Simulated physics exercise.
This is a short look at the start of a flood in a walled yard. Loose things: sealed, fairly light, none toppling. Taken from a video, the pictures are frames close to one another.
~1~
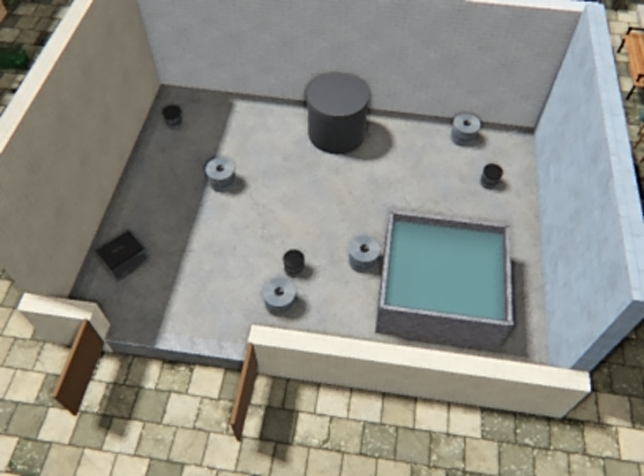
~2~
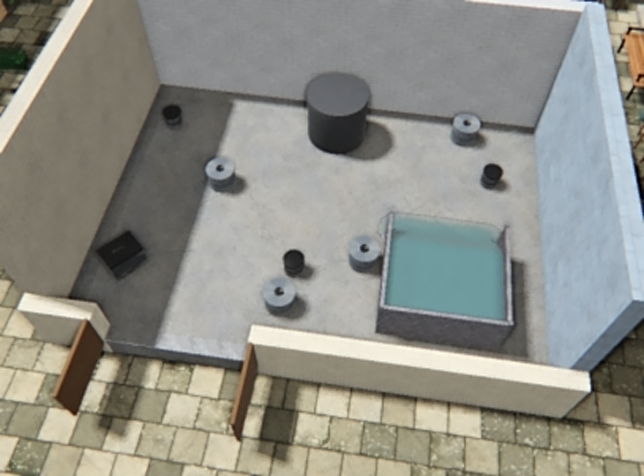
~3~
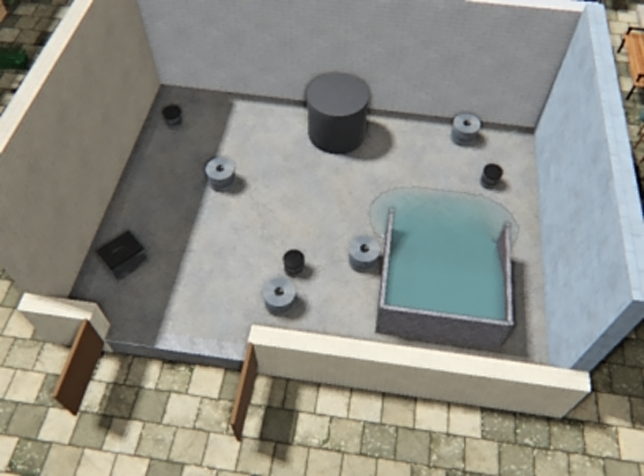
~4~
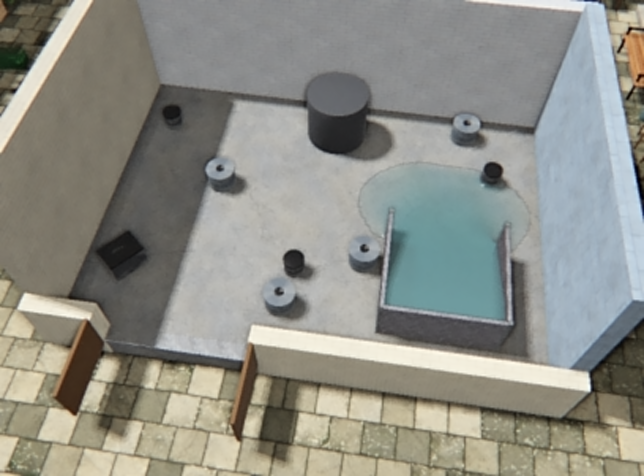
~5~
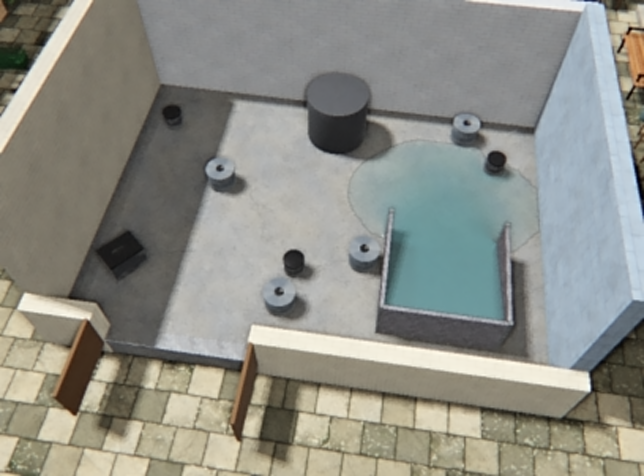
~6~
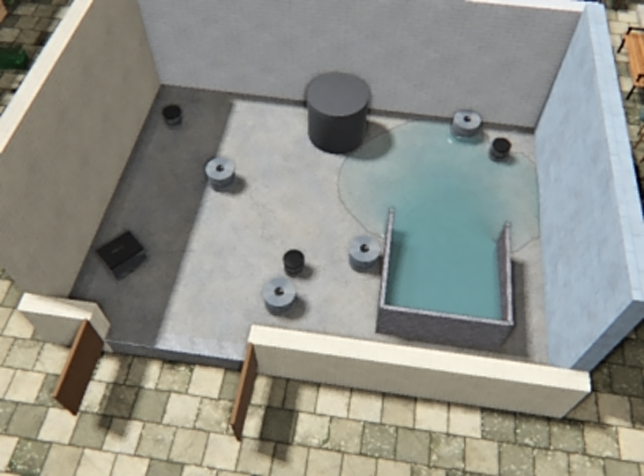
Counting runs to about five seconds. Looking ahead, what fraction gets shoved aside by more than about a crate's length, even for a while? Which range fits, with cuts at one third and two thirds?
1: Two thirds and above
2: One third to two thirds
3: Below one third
Option 2: One third to two thirds.
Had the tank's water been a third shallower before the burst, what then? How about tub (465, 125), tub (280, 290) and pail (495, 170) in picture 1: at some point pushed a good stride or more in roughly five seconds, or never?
In the order asked: Over that distance, below that distance and over that distance.
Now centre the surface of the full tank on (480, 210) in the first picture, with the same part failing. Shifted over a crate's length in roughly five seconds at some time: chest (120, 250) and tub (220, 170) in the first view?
The first one fell short, the second fell short.
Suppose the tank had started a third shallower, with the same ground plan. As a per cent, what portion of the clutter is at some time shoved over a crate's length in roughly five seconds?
I'd say somewhere about 20 percent.
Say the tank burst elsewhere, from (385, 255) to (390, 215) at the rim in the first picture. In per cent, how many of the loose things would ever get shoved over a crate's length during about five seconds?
About 60 per cent.
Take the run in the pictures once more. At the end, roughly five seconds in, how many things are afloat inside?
The answer would be 4.
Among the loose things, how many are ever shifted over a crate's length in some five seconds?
4 in all.
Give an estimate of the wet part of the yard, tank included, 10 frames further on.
Something close to 45 per cent.
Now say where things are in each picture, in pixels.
In the first picture, a pail at (493, 171), on the bottom; a tub at (467, 123), on the bottom; 0 of 8 have shifted.
In the second picture, a pail at (493, 171), on the bottom; a tub at (467, 123) rests on the ground; 0 of 8 have shifted.
In the third picture, a pail at (493, 171) rests on the ground; a tub at (467, 123) rests on the ground; 0 of 8 have shifted.
In the fourth picture, a pail at (493, 169) rests on the ground, close to its start; a tub at (467, 123) rests on the ground; 0 of 8 have shifted.
In the fifth picture, a pail at (497, 158) rests on the ground, close to its start; a tub at (467, 123) rests on the ground; 1 of 8 have shifted.
In the sixth picture, a pail at (502, 144) rests on the ground, a stride from its start; a tub at (467, 119), on the bottom, close to its start; 2 of 8 have shifted.
A moment on, 1 of 8 are well off their spots; 2 afloat.
Next, 1 of 8 are well off their spots; 2 afloat.
Later, 2 of 8 are well off their spots; 3 afloat.
In the end, 4 of 8 are well off their spots, and 4 have been at some point; 4 afloat.
